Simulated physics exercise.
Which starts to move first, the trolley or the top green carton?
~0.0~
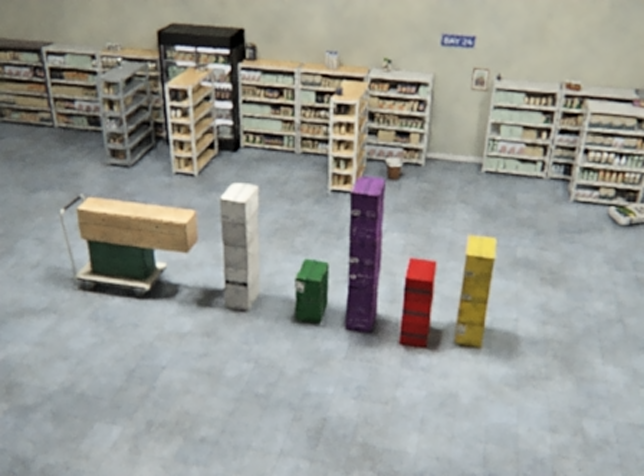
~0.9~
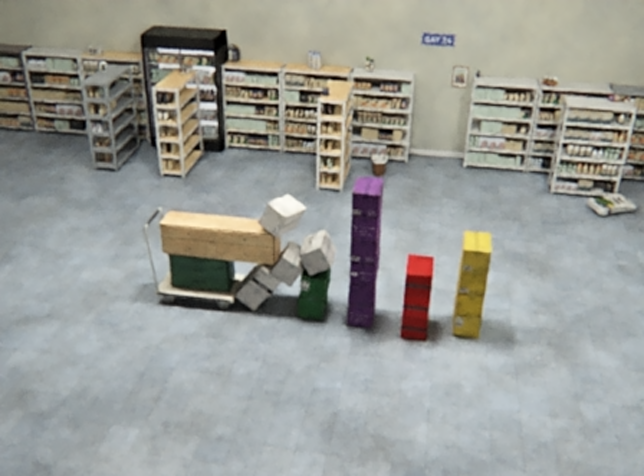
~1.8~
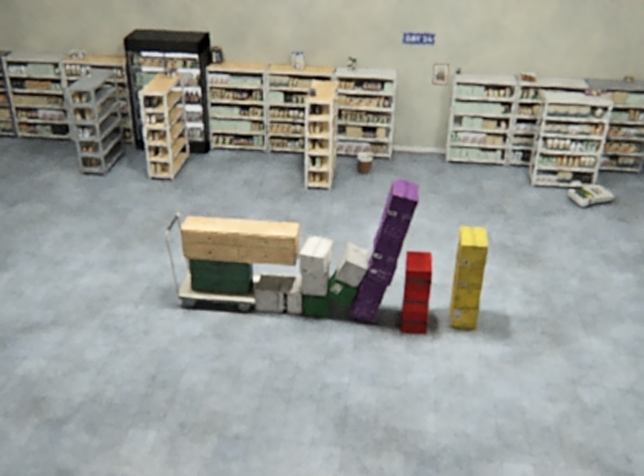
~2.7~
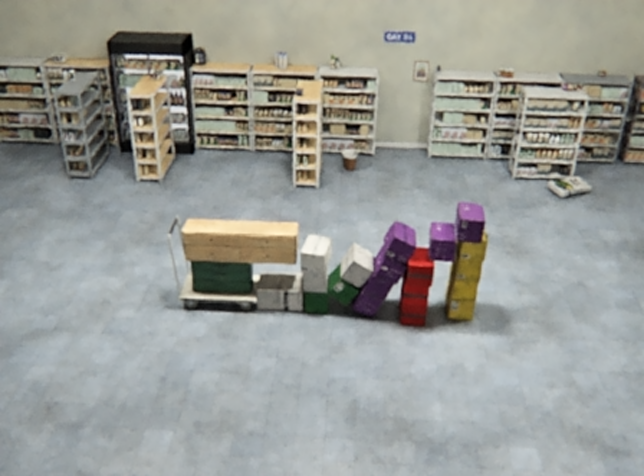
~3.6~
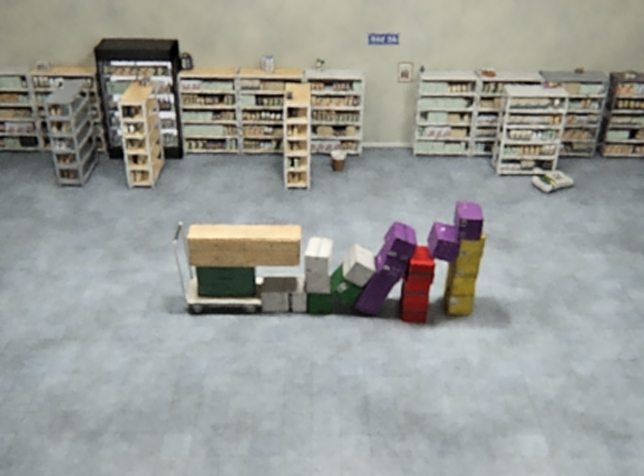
The trolley moves first, rolling right into the pale stack. The top green carton only shifts and tips afterwards, as the pale cartons come down against it.
A trolley carrying a long wooden-looking case on a green block rolls right across a grey shop floor, seen from above, with stocked shelves and a dark cabinet behind. Ahead stand a pale stack, a short green one, a tall purple one, then red and yellow. The case hits the pale stack, whose cartons tumble against the green one. The green cartons tip and the purple tower leans right, then breaks over the red stack. The trolley stops, with the lower purple cartons slanting against the upright red stack and one purple carton resting on top of the standing yellow stack.
